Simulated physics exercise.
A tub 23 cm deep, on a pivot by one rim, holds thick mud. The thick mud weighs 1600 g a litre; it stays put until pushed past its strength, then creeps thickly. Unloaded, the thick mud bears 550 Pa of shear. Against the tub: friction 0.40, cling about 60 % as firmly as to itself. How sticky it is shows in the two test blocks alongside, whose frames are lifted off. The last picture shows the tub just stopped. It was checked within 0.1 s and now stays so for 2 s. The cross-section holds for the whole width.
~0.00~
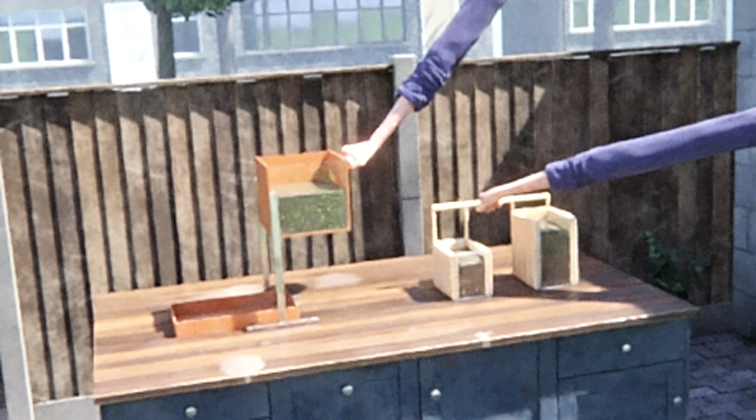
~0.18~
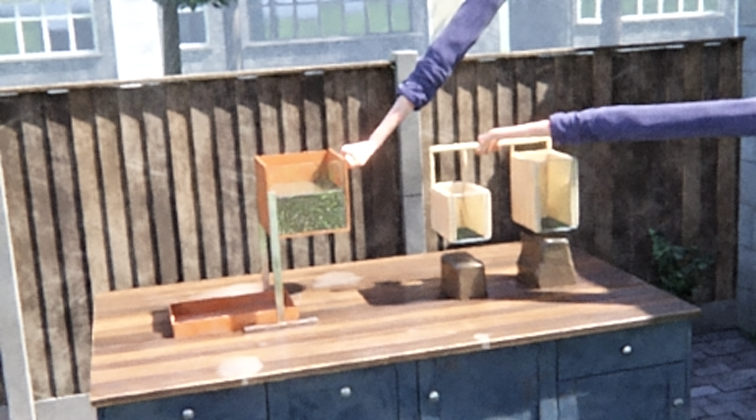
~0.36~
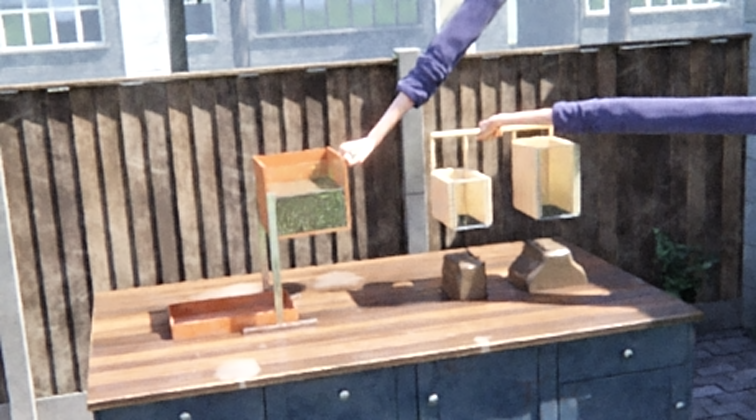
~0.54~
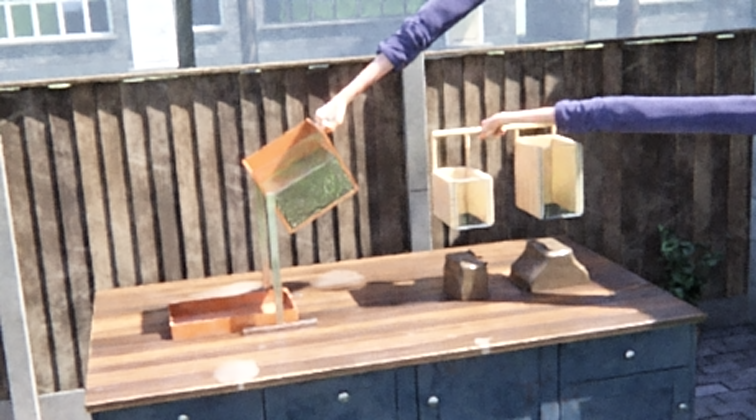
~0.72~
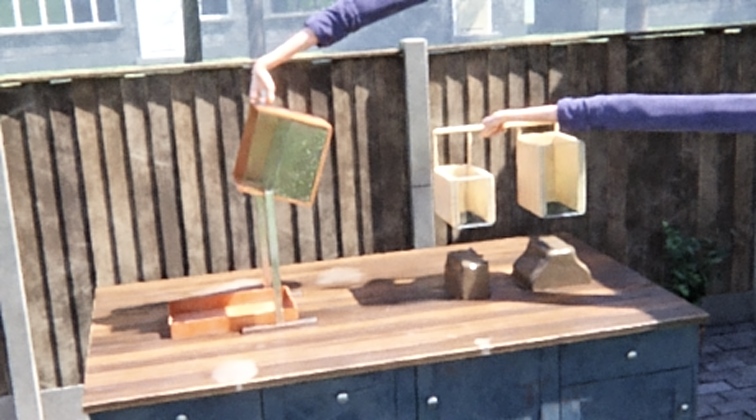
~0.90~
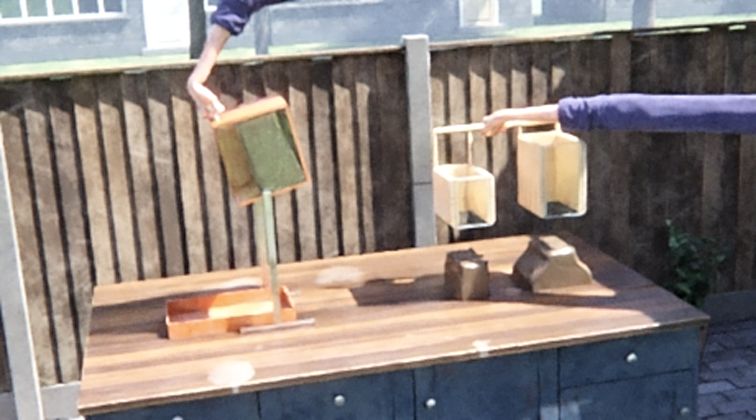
An orange-rimmed, clear-fronted tub of dark green mud stands on a post above a shallow orange tray, on a wooden-topped blue cabinet seen from slightly above, before a brown fence and windowed building. At right, a purple-sleeved arm lifts two pale, joined boxes off two brown mounds, the right one slumping lower and wider. Another arm then swings the tub over leftward, while the view shifts slightly.
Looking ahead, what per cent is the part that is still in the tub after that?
It comes to some 38 %.
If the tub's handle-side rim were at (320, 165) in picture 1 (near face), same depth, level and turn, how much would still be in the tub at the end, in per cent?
In that case some 65 per cent.
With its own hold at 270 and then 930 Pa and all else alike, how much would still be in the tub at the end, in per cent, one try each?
In turn about 25 %, 50 %.
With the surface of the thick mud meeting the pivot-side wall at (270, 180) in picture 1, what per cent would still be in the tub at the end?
In that case some 25 per cent.
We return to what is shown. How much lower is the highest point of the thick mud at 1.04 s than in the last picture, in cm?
About 10 cm.
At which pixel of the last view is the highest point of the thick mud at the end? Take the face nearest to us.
At about (271, 171).
After 1.04 s, the tub is at 102 degrees and holds 86 %.
After 1.21 s, the tub is at 102 degrees and holds 42 %.
After 1.38 s, the tub is at 102 degrees and holds 38 %.
After 1.55 s, the tub is at 102 degrees and holds 38 %.
After 2.90 s, the tub is at 102 degrees and holds 38 %.
